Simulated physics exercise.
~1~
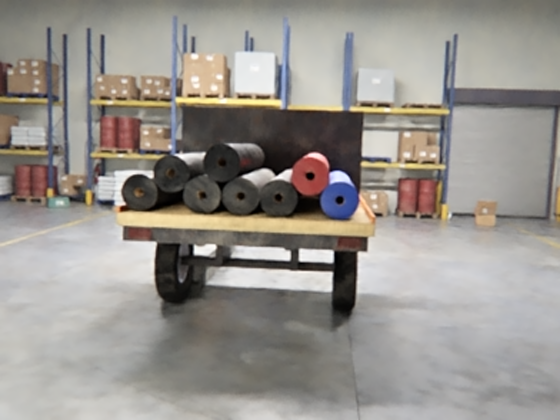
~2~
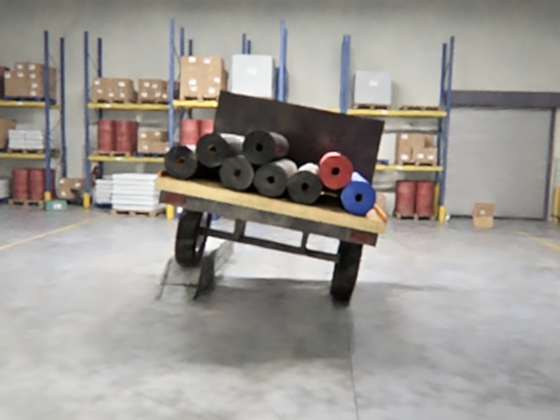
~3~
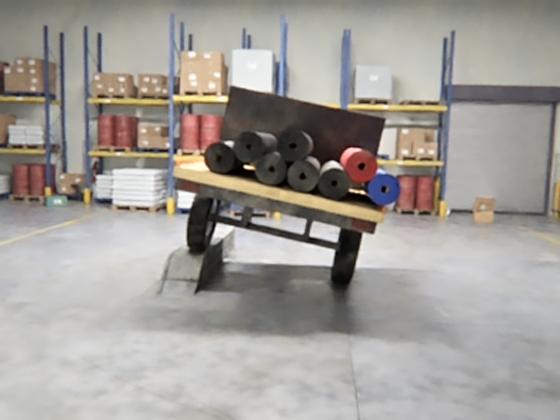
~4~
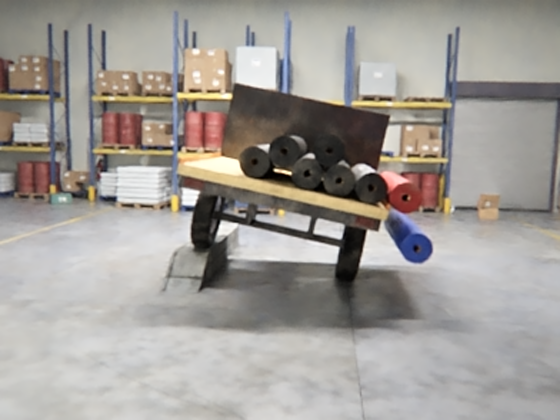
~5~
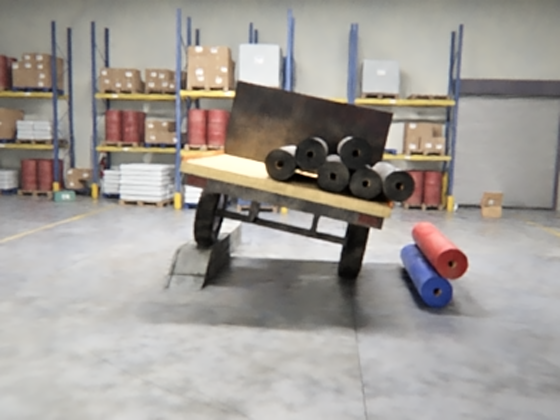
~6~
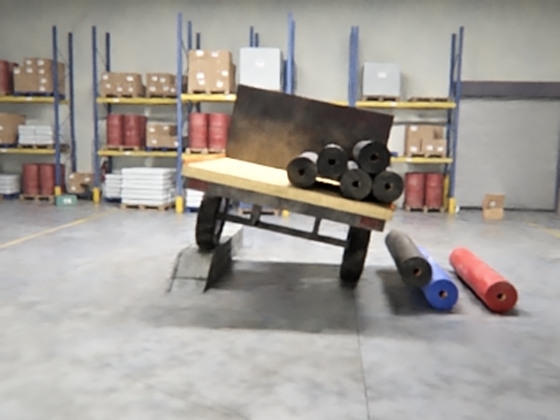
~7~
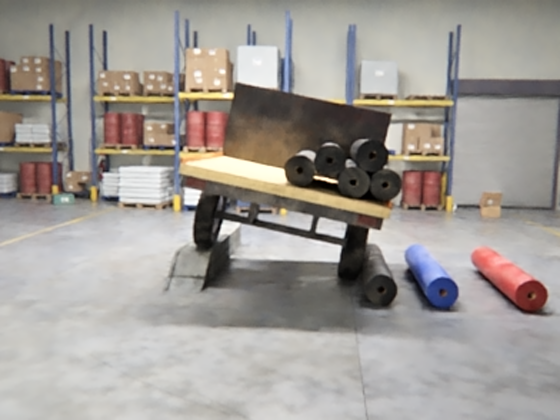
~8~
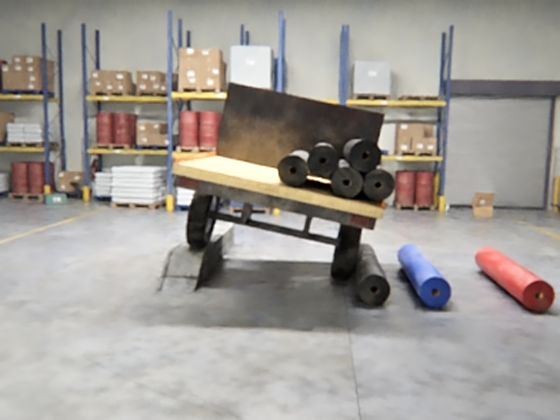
Flatbed trailer in a warehouse tilting up a ramp on its left wheel, spilling blue, red and black rolls off the right side.
